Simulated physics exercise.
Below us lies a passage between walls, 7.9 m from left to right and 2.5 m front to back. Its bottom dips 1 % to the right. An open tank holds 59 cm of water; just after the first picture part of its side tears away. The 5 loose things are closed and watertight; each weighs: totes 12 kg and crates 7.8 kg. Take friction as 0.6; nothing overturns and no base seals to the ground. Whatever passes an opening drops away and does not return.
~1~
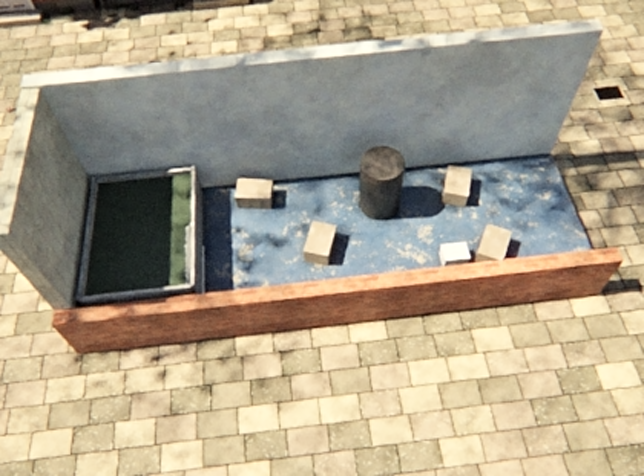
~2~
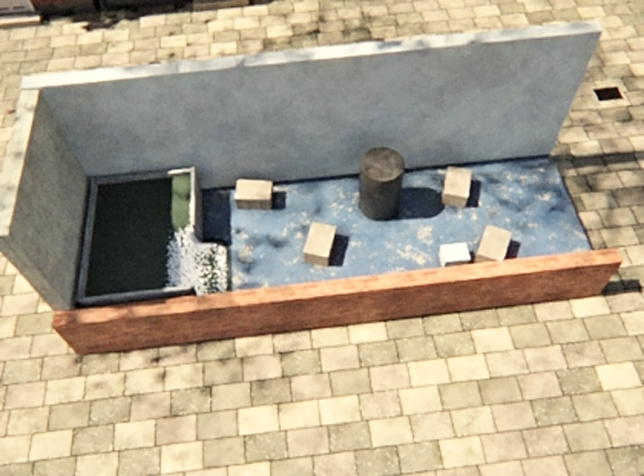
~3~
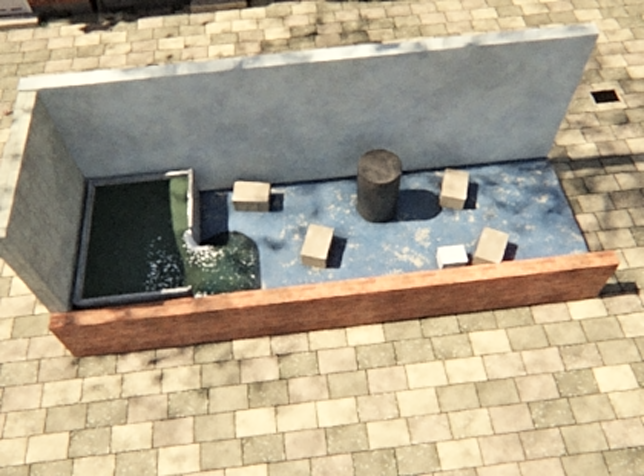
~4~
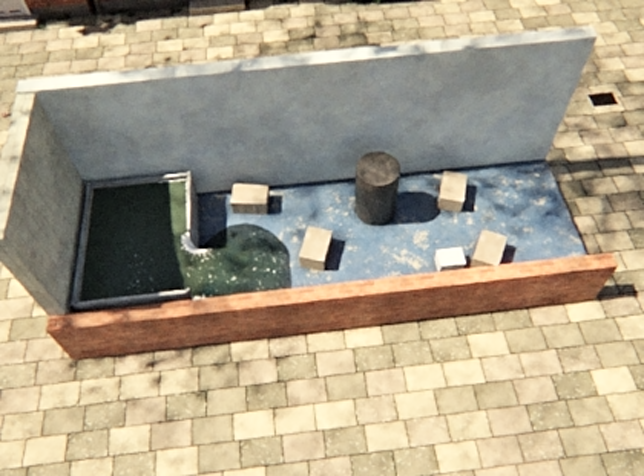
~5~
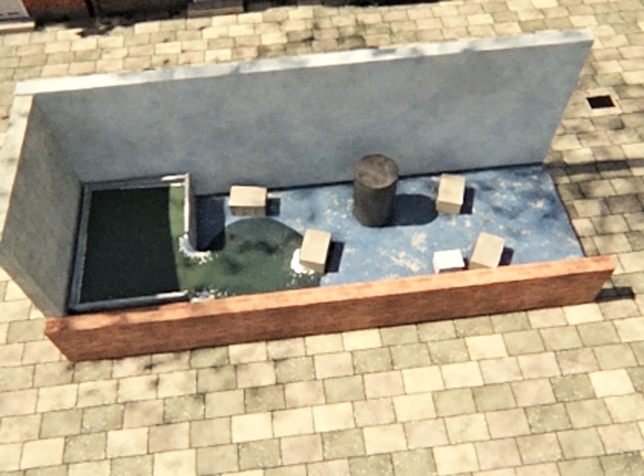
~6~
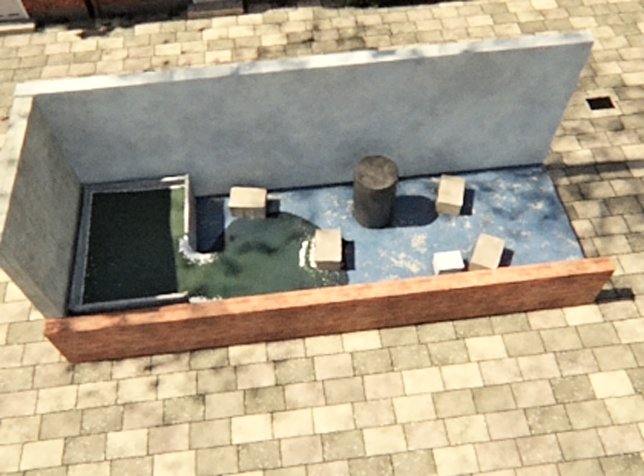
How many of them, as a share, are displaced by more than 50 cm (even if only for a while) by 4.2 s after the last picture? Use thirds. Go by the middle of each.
That comes to two thirds or more.
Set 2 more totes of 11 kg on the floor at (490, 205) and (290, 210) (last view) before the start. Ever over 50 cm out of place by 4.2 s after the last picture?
In that order: More, less.
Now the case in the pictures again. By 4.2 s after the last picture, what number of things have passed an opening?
By then 4.
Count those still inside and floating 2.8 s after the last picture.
1 of them.
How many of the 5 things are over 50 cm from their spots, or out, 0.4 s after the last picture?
By then 1.
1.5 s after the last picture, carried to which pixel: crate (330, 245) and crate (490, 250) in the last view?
Around (495, 205) and (533, 232).
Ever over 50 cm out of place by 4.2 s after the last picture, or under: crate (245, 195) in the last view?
Answer: Less.
Then, 0.4 s after the last picture 1 of 5 are over 50 cm from their spots; 0 afloat.
Then, 1.5 s after the last picture 3 of 5 are over 50 cm from their spots; 0 afloat.
Then, 2.8 s after the last picture 4 of 5 are over 50 cm from their spots; 1 afloat.
Then, 4.2 s after the last picture 4 of 5 are over 50 cm from their spots, and 4 have been at some point; 0 afloat.
